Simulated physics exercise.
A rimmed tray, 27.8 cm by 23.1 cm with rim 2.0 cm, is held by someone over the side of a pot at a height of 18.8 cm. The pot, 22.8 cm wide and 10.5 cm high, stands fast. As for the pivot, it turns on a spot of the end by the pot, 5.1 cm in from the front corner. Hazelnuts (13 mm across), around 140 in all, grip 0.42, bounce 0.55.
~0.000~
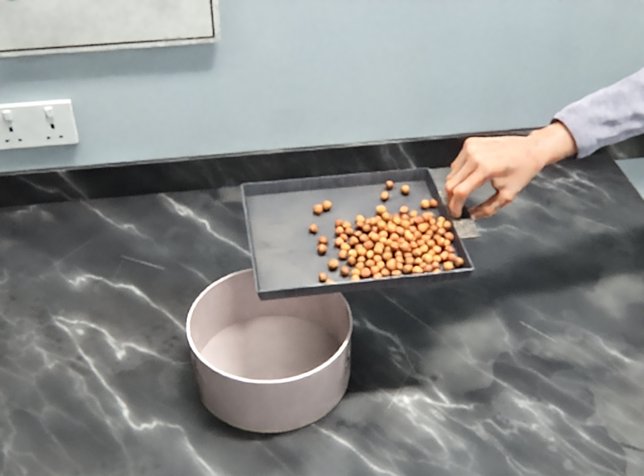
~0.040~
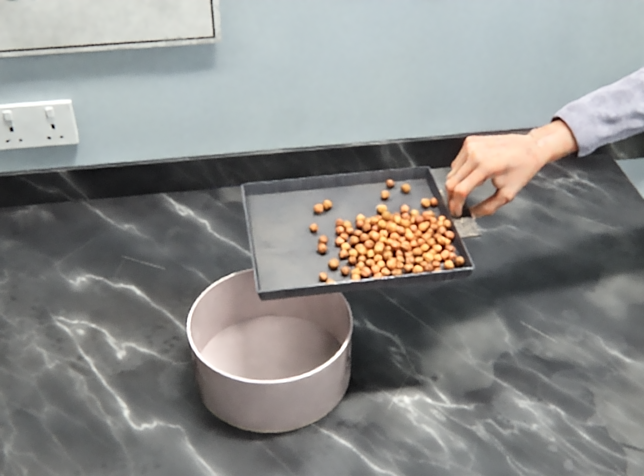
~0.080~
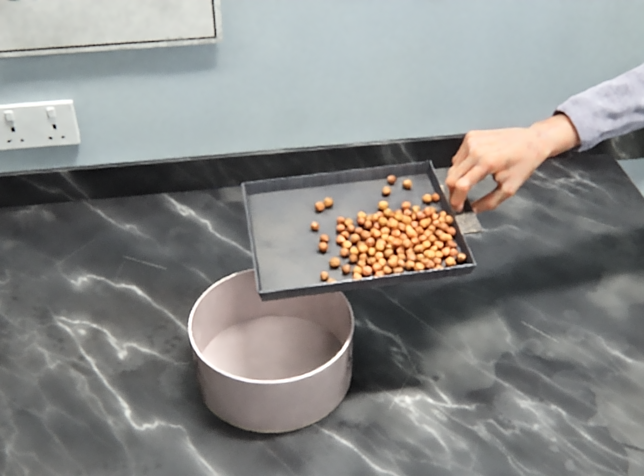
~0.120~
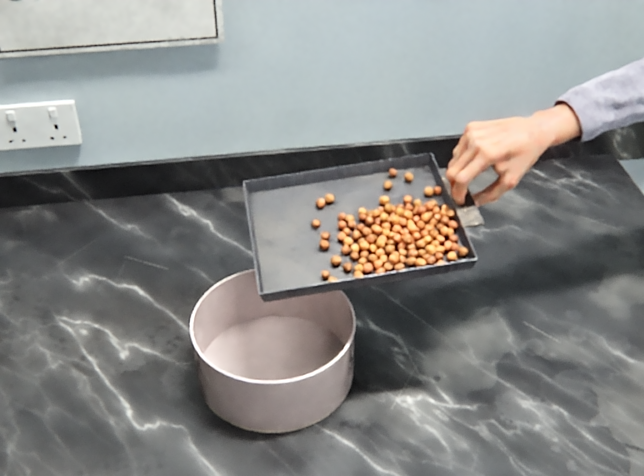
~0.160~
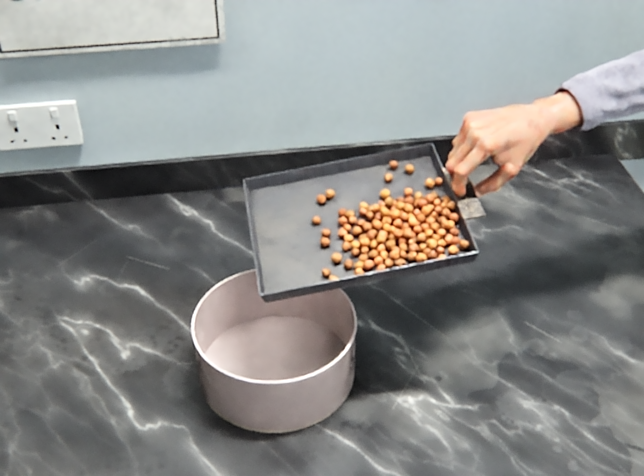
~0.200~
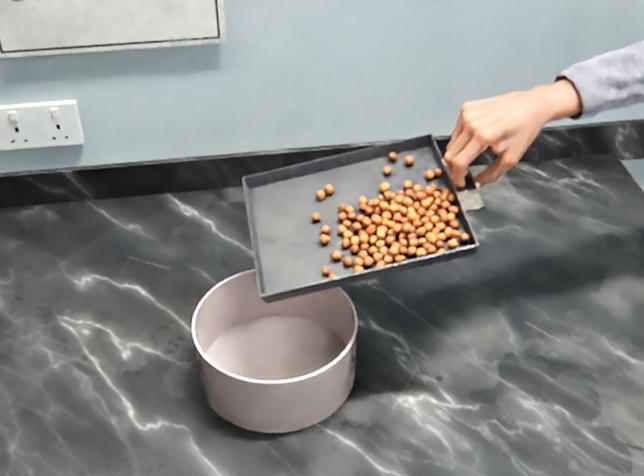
We see a hand holding a dark rimmed tray of small round brown pieces above the rim of a pale pot on a dark marbled counter; the hand slowly raises the tray's right end, tilting it slightly toward the left.
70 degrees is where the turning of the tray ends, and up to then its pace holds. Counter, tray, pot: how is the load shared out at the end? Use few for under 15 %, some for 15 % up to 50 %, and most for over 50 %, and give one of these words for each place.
Counter: Few, left on the tray: Some, pot: Most.
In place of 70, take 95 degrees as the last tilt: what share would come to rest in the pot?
The pot would get around 95 per cent.
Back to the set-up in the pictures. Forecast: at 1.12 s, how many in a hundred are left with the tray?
Load share: Around 55%.
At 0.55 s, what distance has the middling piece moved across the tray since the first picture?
8 cm.
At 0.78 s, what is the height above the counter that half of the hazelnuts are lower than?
Some 22 cm above the counter.
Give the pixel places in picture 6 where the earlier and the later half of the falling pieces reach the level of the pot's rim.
The first half passes near (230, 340) and the second half near (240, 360).
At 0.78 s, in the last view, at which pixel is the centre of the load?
The middle of the load should be near (273, 260) then.
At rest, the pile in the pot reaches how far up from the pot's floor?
I'd say near 2.0 centimetres.
After 0.55 s, tilt 40 degrees; the tray holds 100 %, the pot 0 %.
After 0.78 s, tilt 59 degrees; the tray holds 85 %, the pot 0 %.
Then, at 1.12 s, tilt 70 degrees; the tray holds 55 %, the pot 35 %.
In the end, at 2.4 s, counter 5 %, tray 35 %, pot 60 %.
